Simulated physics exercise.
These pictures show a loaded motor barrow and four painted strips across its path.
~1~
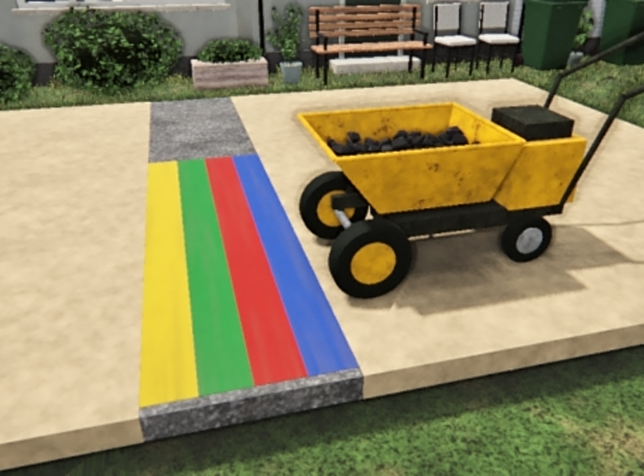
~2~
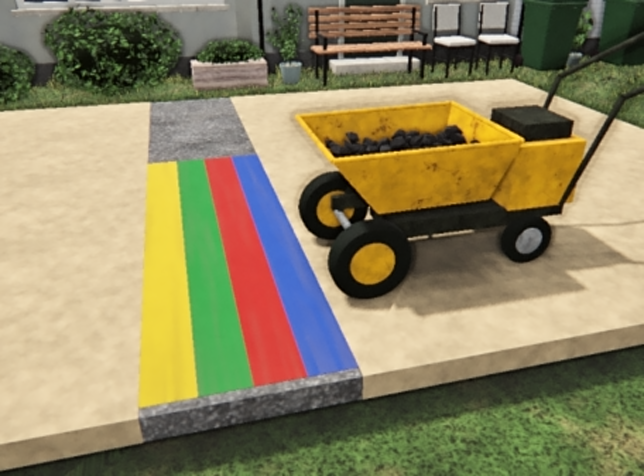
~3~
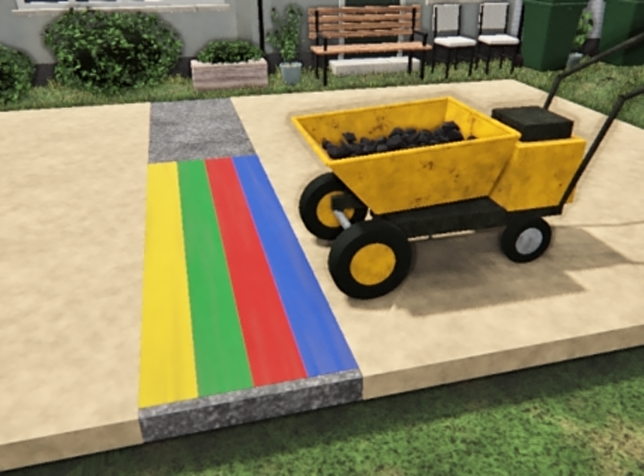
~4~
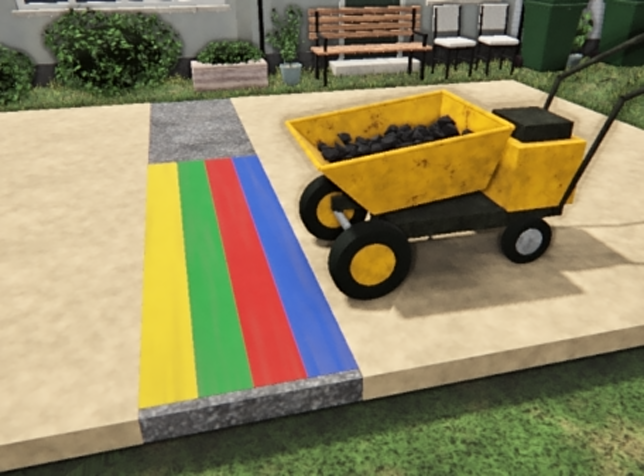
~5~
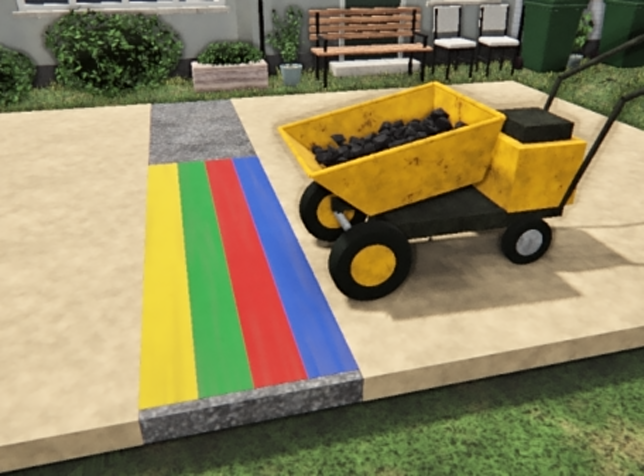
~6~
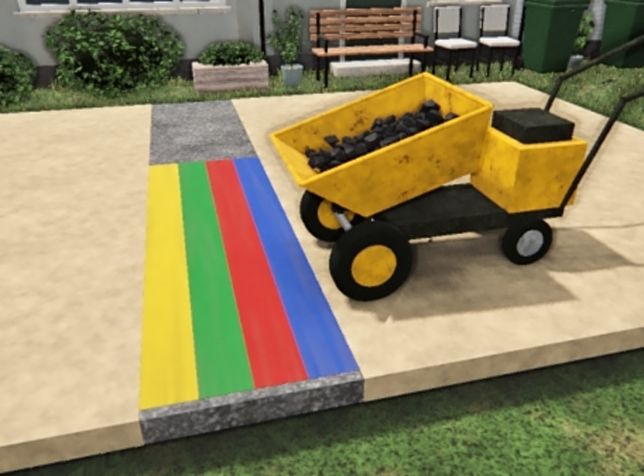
A yellow motor barrow with black handles and a skip of dark lumps stands at the right of a sandy-coloured slab, seen from slightly above by a still camera. Yellow, green, red and blue strips run between grey patches to its left, with grass in front and bushes, a bench and chairs behind. The skip starts level, then its rear rises steadily and its front lip dips leftward, while the wheels stay put.
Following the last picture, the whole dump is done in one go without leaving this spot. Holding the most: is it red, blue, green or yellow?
It's green.
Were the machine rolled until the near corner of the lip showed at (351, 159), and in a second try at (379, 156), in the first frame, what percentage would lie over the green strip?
Position 1 near 30 %, position 2 near 20 %.
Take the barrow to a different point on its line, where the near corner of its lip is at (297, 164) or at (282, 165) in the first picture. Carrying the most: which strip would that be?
First spot: The strip in yellow; second spot: The strip in yellow.
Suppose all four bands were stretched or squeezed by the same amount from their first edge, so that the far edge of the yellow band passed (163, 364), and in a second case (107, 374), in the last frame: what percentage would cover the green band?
I get 40 % for the first one and 40 % for the second.
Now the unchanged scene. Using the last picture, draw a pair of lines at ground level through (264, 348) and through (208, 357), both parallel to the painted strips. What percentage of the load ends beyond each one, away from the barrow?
I'd put it near 80 in a hundred, then near 40 in a hundred.
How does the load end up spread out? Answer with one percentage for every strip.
Estimated shares: Blue strip 0 %, red strip 15 %, green strip 35 %, yellow strip 20 %.
Just after the last frame, skip tipped steeply; every one in the skip.
A moment on, skip tipped right over; almost all in the skip; just a few over the red strip; just a few over the green strip; just a few over the yellow strip; just a few falling.
Further on, skip tipped right over; roughly a third in the skip; about a tenth over the red strip; roughly a third over the green strip; roughly a quarter over the yellow strip; about a tenth off the paint.
When it is over, skip tipped right over; roughly a quarter in the skip; not one over the blue strip; about a tenth over the red strip; roughly a third over the green strip; roughly a quarter over the yellow strip; about a tenth off the paint.
